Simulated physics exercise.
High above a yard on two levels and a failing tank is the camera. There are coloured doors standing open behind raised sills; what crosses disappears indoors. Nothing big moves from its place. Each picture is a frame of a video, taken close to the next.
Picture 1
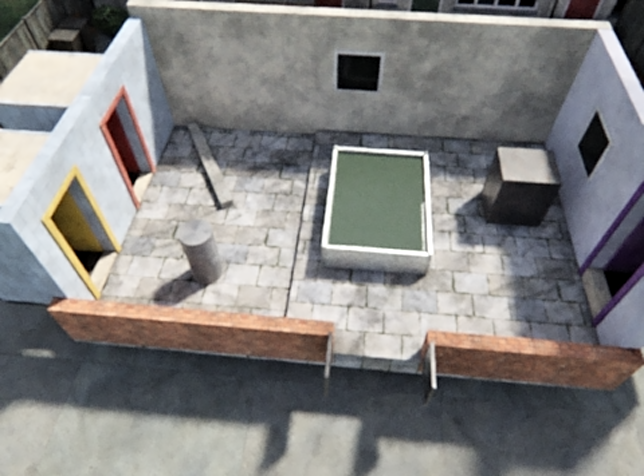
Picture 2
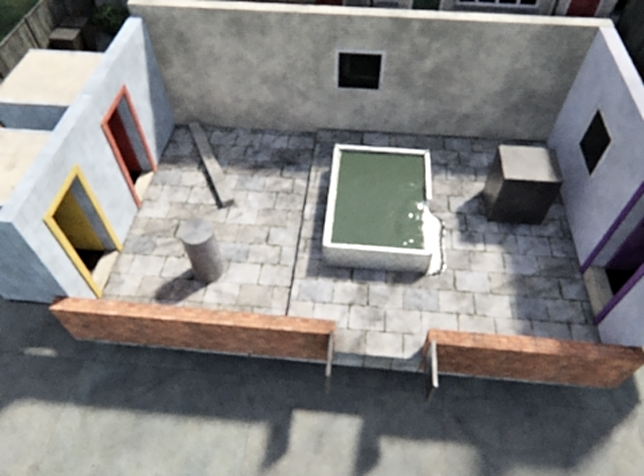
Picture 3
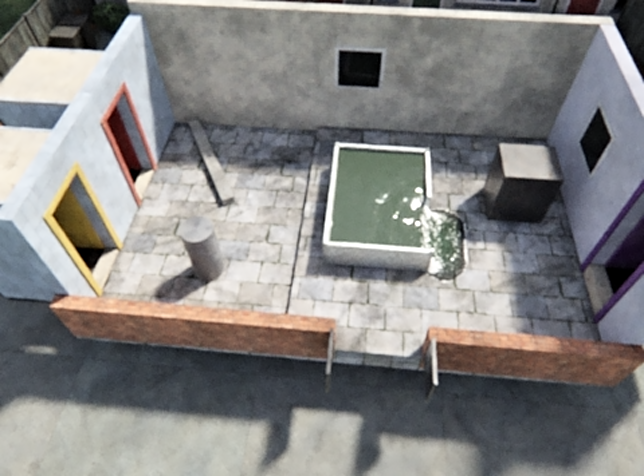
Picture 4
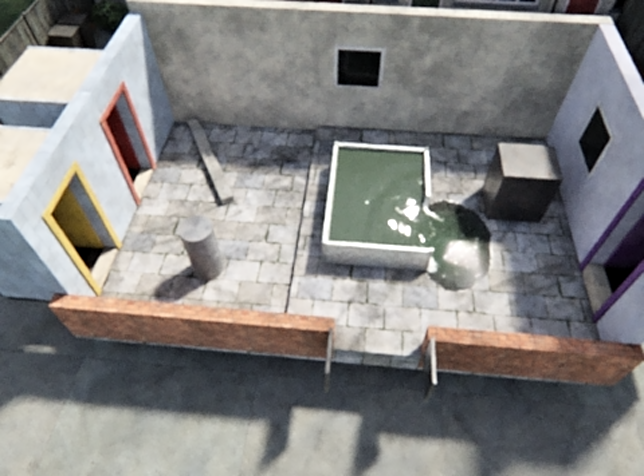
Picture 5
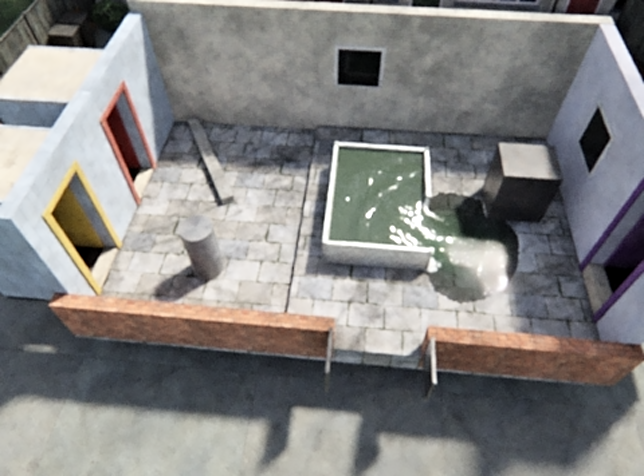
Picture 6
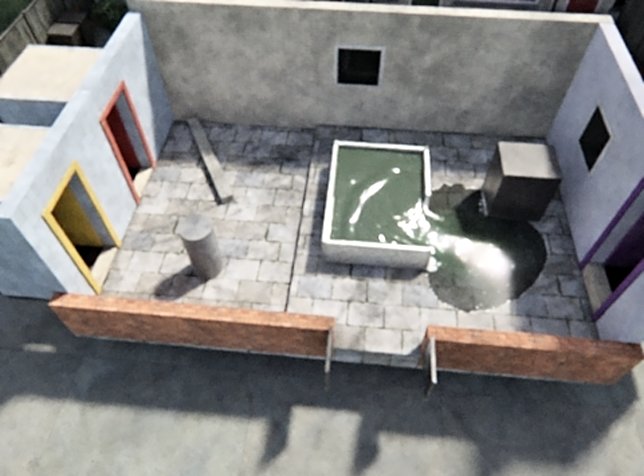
In a walled yard with coloured doorways, a raised tank of green water sat still, then water poured out through its right side and spread across the paving in a widening pool toward the right.
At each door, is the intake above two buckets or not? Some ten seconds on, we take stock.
Yellow door: Not above, red door: Not above, purple door: Not above.
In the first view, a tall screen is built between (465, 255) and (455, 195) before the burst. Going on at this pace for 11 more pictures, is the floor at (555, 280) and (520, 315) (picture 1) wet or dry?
Inundated; inundated.
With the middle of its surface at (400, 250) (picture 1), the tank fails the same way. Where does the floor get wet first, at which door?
The one in purple.
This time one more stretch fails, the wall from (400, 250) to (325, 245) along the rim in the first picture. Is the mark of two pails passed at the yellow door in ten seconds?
As for the yellow door, it tops the mark.
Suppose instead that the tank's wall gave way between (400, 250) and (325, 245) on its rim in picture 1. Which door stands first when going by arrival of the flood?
Lab note - earliest arrival at the yellow-painted one.
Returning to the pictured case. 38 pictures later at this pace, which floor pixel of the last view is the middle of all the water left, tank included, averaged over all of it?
I'd point to (443, 237).
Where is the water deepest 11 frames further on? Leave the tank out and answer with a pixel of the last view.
Somewhere close to (592, 346).
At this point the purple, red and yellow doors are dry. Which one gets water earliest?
It's the door marked purple.
A moment on, water covers 20 % of the floor; the yellow door not reached, the red door not reached, the purple door wet at the sill, nothing in.
Next, water covers 25 % of the floor; the yellow door not reached, the red door not reached, the purple door wet at the sill, nothing in.
Then, water covers 30 % of the floor; the yellow door not reached, the red door not reached, the purple door wet at the sill, nothing in.
Later, water covers 55 % of the floor; the yellow door not reached, the red door not reached, the purple door wet at the sill, nothing in.
In the end, water covers 80 % of the floor; the yellow door under two buckets in, the red door wet at the sill, nothing in, the purple door wet at the sill, nothing in.
